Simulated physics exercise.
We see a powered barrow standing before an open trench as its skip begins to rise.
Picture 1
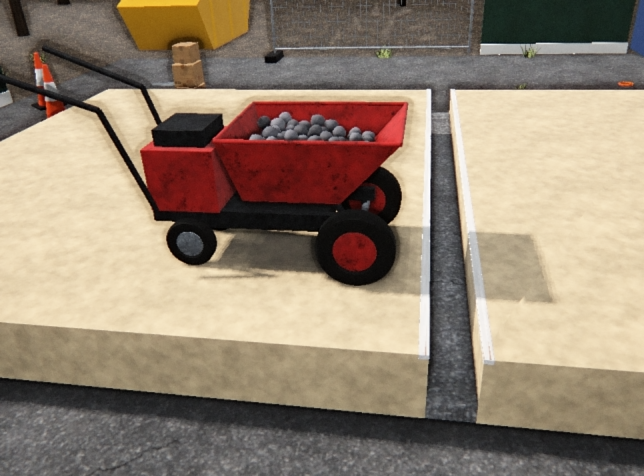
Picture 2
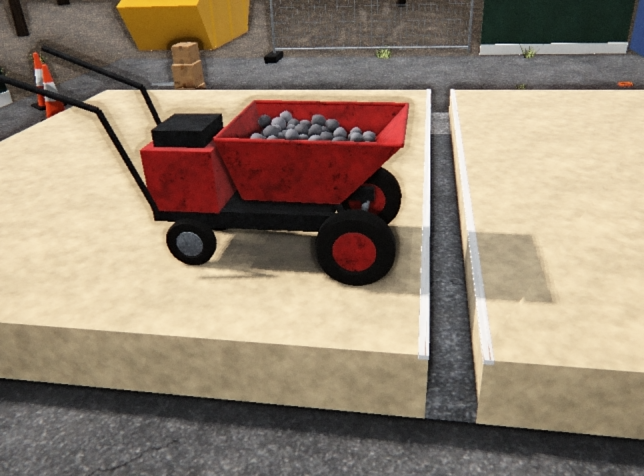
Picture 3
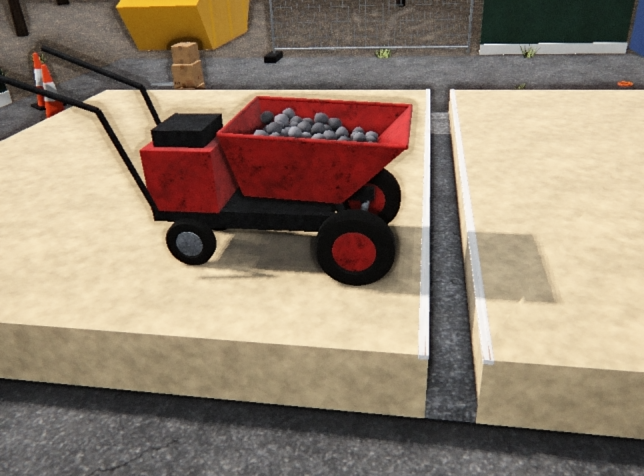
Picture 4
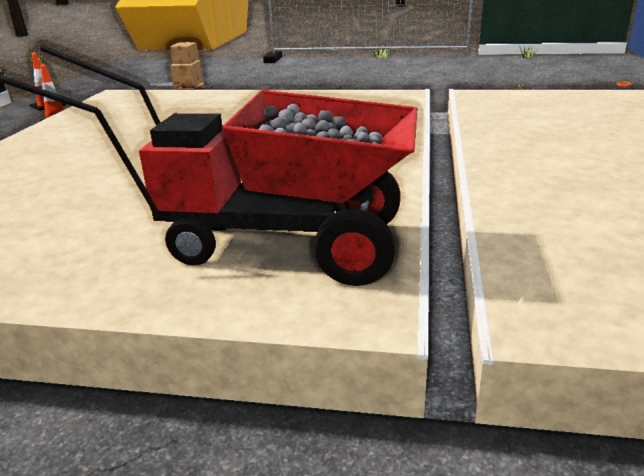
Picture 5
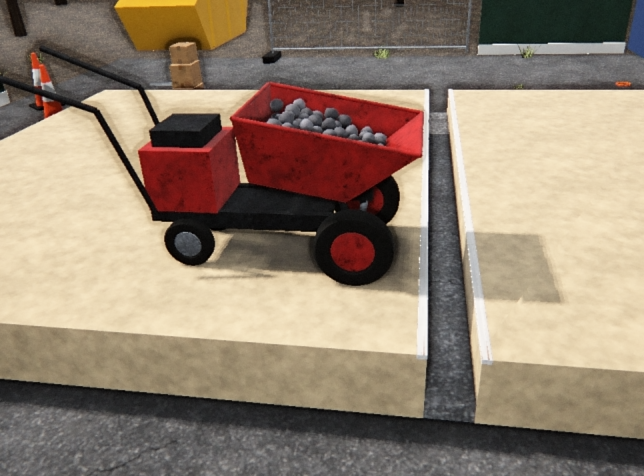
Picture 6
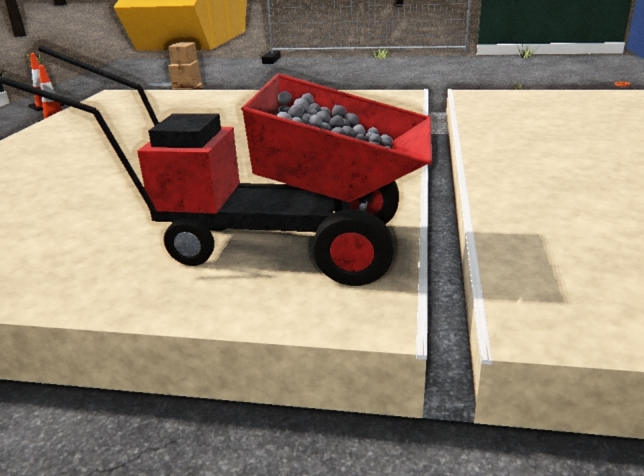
Red powered barrow standing still beside a narrow trench, its skip of round grey cobbles slowly tilting up towards the right.
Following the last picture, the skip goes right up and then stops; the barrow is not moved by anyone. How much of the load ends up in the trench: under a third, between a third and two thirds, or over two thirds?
Under a third.
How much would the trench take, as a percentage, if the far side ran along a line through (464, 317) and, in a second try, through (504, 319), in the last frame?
Close to 0 per cent in the first, close to 30 per cent in the second.
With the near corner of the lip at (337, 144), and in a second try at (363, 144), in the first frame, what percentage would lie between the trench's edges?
80 %, then 50 %.
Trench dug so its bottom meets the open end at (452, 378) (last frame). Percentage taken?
I'd put it at some 0 in a hundred.
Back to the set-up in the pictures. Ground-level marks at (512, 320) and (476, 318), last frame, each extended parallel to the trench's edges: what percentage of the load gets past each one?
Estimate, first then second: 80 %, 100 %.
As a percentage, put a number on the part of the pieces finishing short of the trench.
Estimate: Around 0 per cent.
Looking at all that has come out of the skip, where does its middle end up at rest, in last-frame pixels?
Centre at rest, last view: Approx. (535, 253).
Just after the last frame, skip tipped steeply; every one in the skip.
A moment on, skip tipped steeply; the larger part in the skip; about a tenth beyond it; just a few falling.
Further on, skip tipped right over; about a tenth in the skip; the larger part beyond it.
When it is over, skip tipped right over; about a tenth in or heaped over the trench; almost all beyond it.
